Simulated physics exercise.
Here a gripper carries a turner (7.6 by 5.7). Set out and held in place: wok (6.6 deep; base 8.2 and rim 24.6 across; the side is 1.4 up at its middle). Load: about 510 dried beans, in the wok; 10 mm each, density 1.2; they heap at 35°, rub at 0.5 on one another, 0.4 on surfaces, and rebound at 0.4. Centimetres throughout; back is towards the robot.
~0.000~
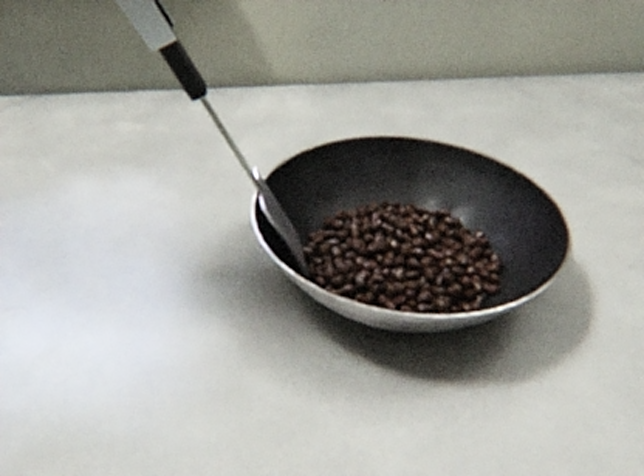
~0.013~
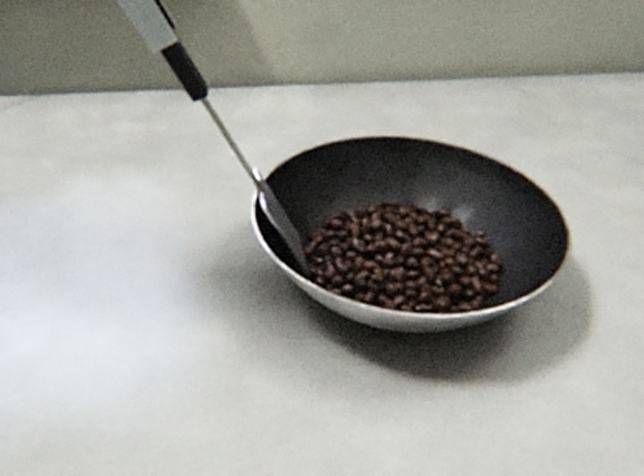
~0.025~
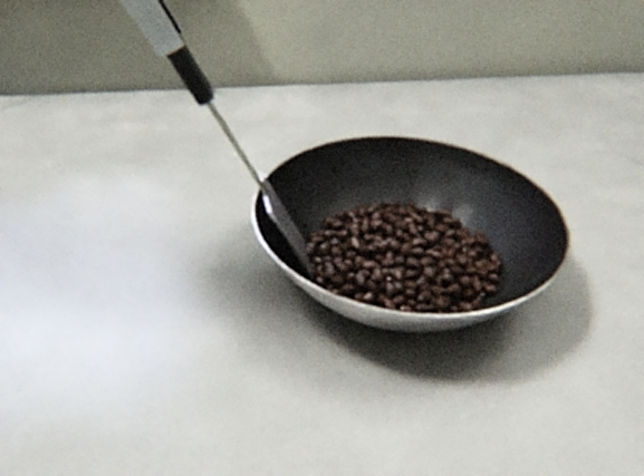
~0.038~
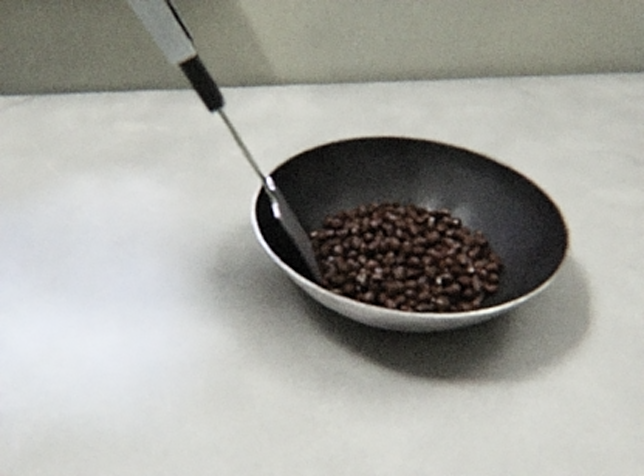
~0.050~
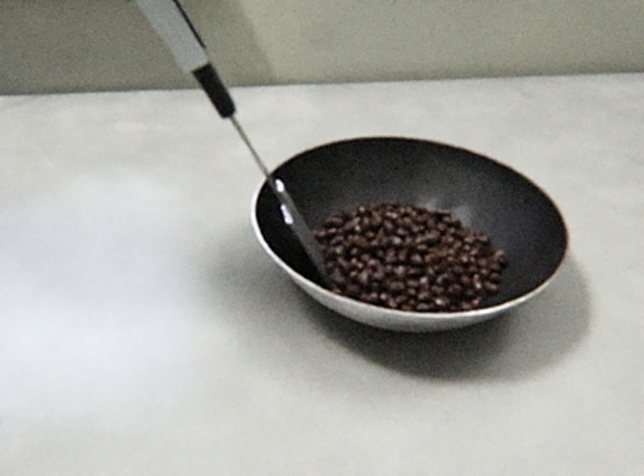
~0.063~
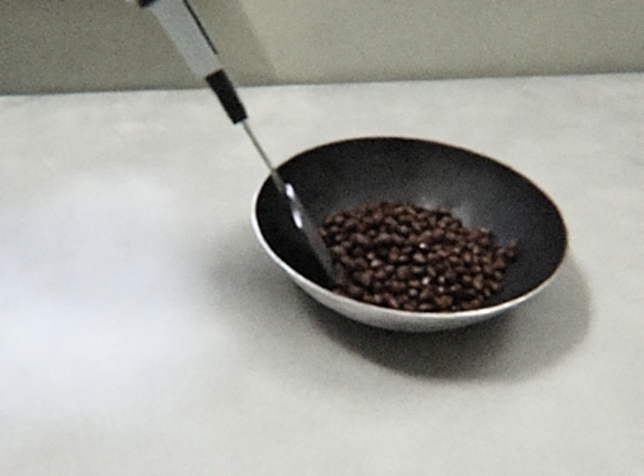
On a pale grey worktop, a turner edging slowly right inside a dark wok, nudging a heap of brown beans slightly rightward.
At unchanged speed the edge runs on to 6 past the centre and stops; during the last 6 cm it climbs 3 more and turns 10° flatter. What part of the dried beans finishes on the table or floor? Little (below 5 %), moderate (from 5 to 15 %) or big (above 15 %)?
Share on the table or floor: Little (below 5 %).
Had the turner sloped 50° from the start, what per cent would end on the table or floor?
It would be near 0 per cent.
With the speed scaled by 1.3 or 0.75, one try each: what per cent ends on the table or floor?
Some 0 and 0 per cent.
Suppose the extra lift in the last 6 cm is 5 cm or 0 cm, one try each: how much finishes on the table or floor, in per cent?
Some 0 and 5 per cent.
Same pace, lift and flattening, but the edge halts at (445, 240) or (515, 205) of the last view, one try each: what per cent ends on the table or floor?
Some 0 and 25 per cent.
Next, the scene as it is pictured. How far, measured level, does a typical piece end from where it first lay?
About 3 cm.
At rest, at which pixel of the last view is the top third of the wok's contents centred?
At about (496, 224).
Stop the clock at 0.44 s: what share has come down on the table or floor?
Roughly 2 per cent.
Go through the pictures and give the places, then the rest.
Turner top edge at (259, 187), sloping 63°; upper third of the load around (400, 253), from x 305 to 500, top at y 205; 513 in the wok, in the first picture.
Turner top edge at (260, 187), sloping 63°; upper third of the load around (400, 253), from x 305 to 500, top at y 205, in the second picture.
Turner top edge at (264, 190), sloping 63°; upper third of the load around (400, 253), from x 305 to 500, top at y 205, in the third picture.
Turner top edge at (273, 196), sloping 63°; upper third of the load around (402, 252), from x 315 to 495, top at y 205, in the fourth picture.
Turner top edge at (283, 201), sloping 63°; upper third of the load around (402, 253), from x 315 to 500, top at y 205, in the fifth picture.
Turner top edge at (293, 205), sloping 63°; upper third of the load around (409, 249), from x 315 to 515, top at y 205; 513 in the wok, in the sixth picture.
After 0.13 s, sloping 63°, highest piece 7 above the table; 513 in the wok.
After 0.20 s, sloping 59°, highest piece 11 above the table; 512 in the wok, 1 on the blade or in flight.
After 0.44 s, sloping 53°, highest piece 7 above the table; 506 in the wok, 7 on the table or floor.
After 1.49 s, sloping 53°, highest piece 7 above the table; 506 in the wok, 7 on the table or floor.
At rest, 506 in the wok, 7 on the table or floor. That is 1 % on the table or floor.
